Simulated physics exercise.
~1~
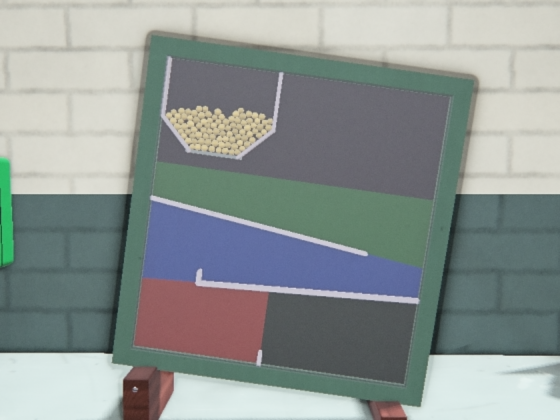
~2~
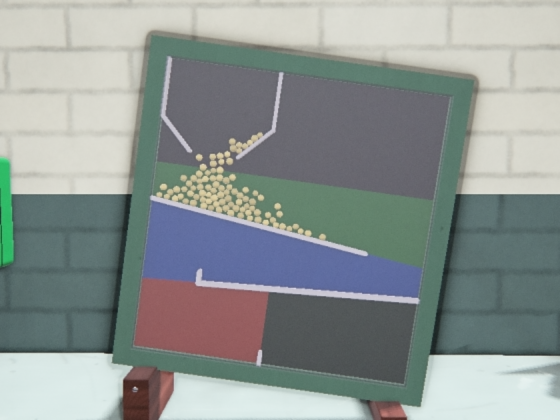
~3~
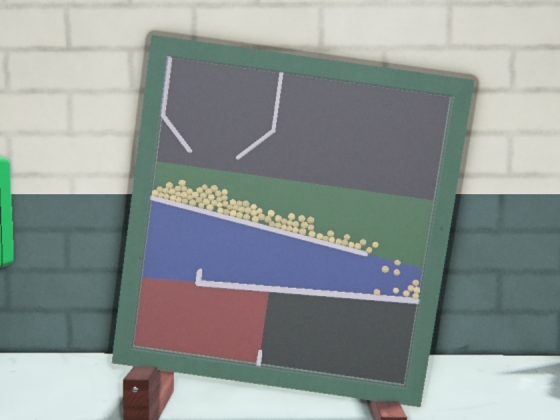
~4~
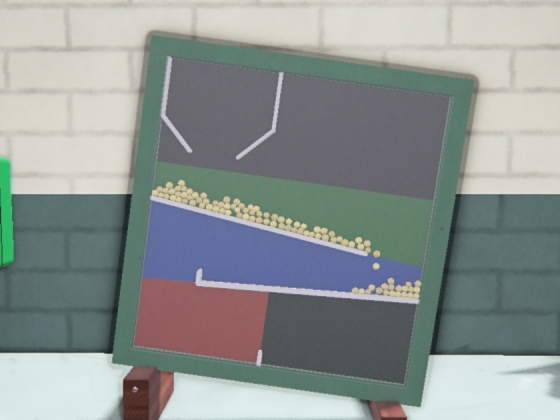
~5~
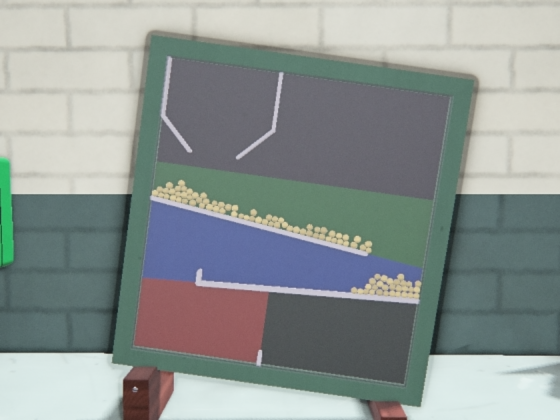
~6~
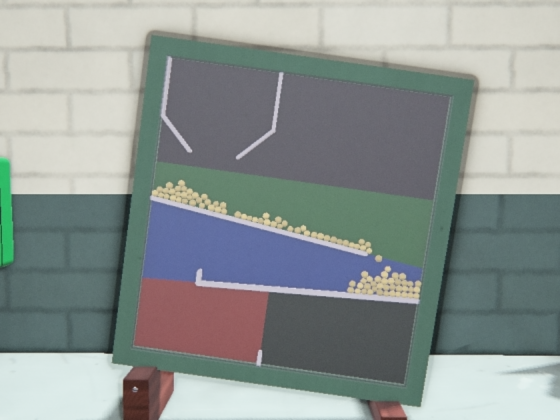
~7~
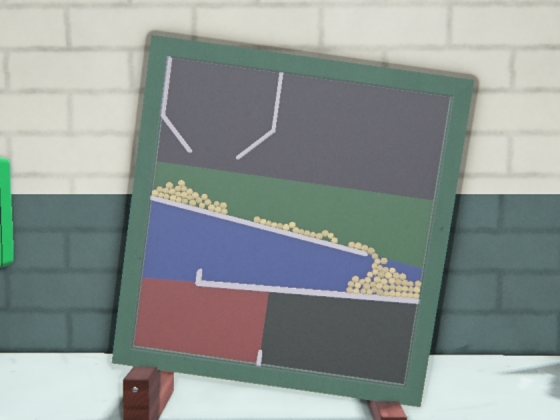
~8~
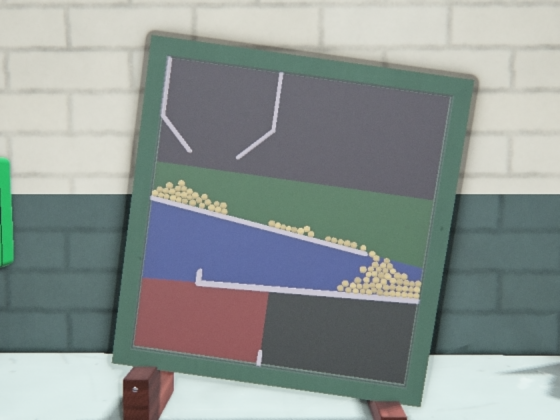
A tilted, green-framed case stands on reddish-brown feet before a brick wall, cream above and dark teal below, seen from the front by a still camera. Pale chickpeas fill a white-edged hopper at the upper left, above sections painted green, blue, red and black. The hopper's bottom opens and they pour onto the upper sloping ledge, spreading down to the right. Some drop off its end onto the lower ledge and gather against the right side. The upper layer thins and breaks into clusters as the lower heap grows, ending with chickpeas on both ledges and none in red or black.
